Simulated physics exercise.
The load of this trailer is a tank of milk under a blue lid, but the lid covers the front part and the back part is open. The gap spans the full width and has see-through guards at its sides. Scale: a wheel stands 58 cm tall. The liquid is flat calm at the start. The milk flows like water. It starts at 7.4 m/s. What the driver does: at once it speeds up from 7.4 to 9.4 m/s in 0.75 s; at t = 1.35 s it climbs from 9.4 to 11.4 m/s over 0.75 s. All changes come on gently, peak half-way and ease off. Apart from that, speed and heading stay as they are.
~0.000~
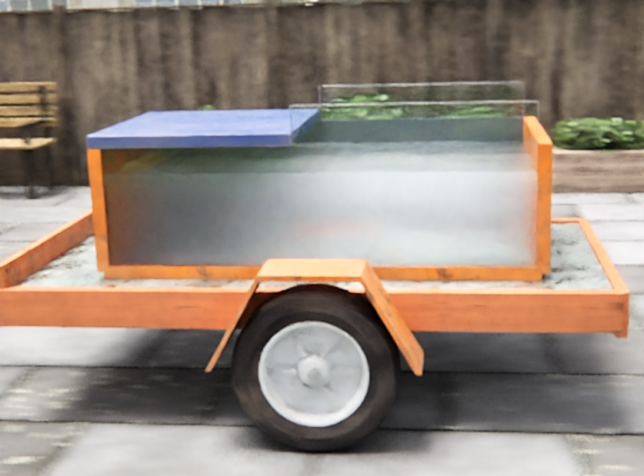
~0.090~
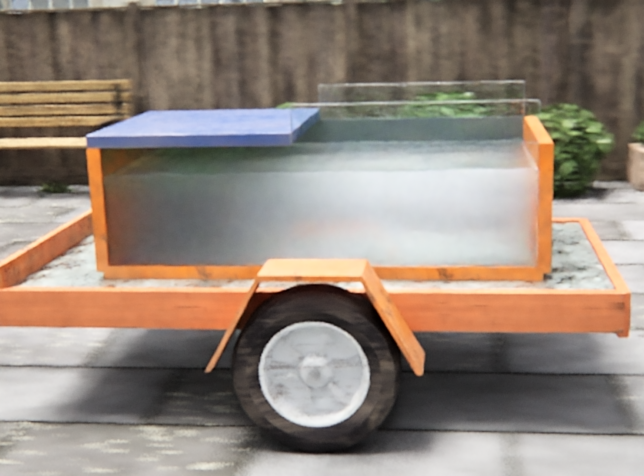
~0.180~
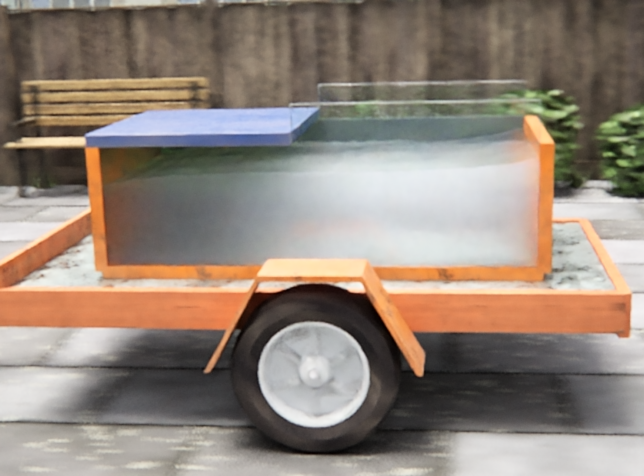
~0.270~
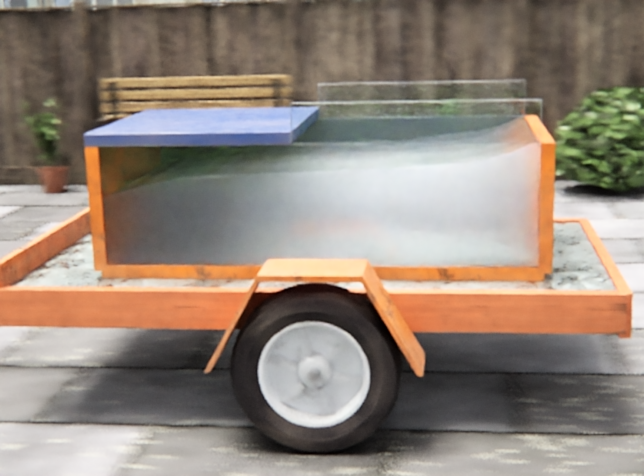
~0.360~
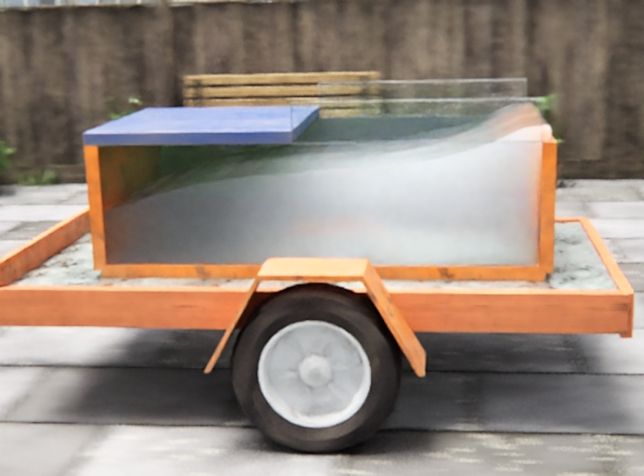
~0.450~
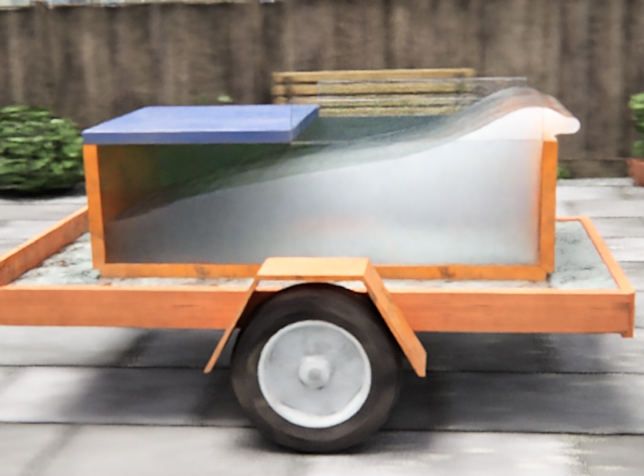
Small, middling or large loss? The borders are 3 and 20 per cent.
It comes out large.
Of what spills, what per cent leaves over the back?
About 100 per cent.
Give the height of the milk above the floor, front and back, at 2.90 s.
About 18 cm in front and 26 cm behind.
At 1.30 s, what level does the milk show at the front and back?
Front 14 cm, back 34 cm.
After 1.30 s the surface stands 34 cm at the back and 14 cm at the front; 19 per cent is out, over the back.
After 2.10 s the surface stands 48 cm at the back and 15 cm at the front; 21 per cent is out, over the back.
After 2.90 s the surface stands 26 cm at the back and 18 cm at the front; 27 per cent is out, over the back.
After 4.99 s 27 per cent is out, over the back, 121 of 448 litres.
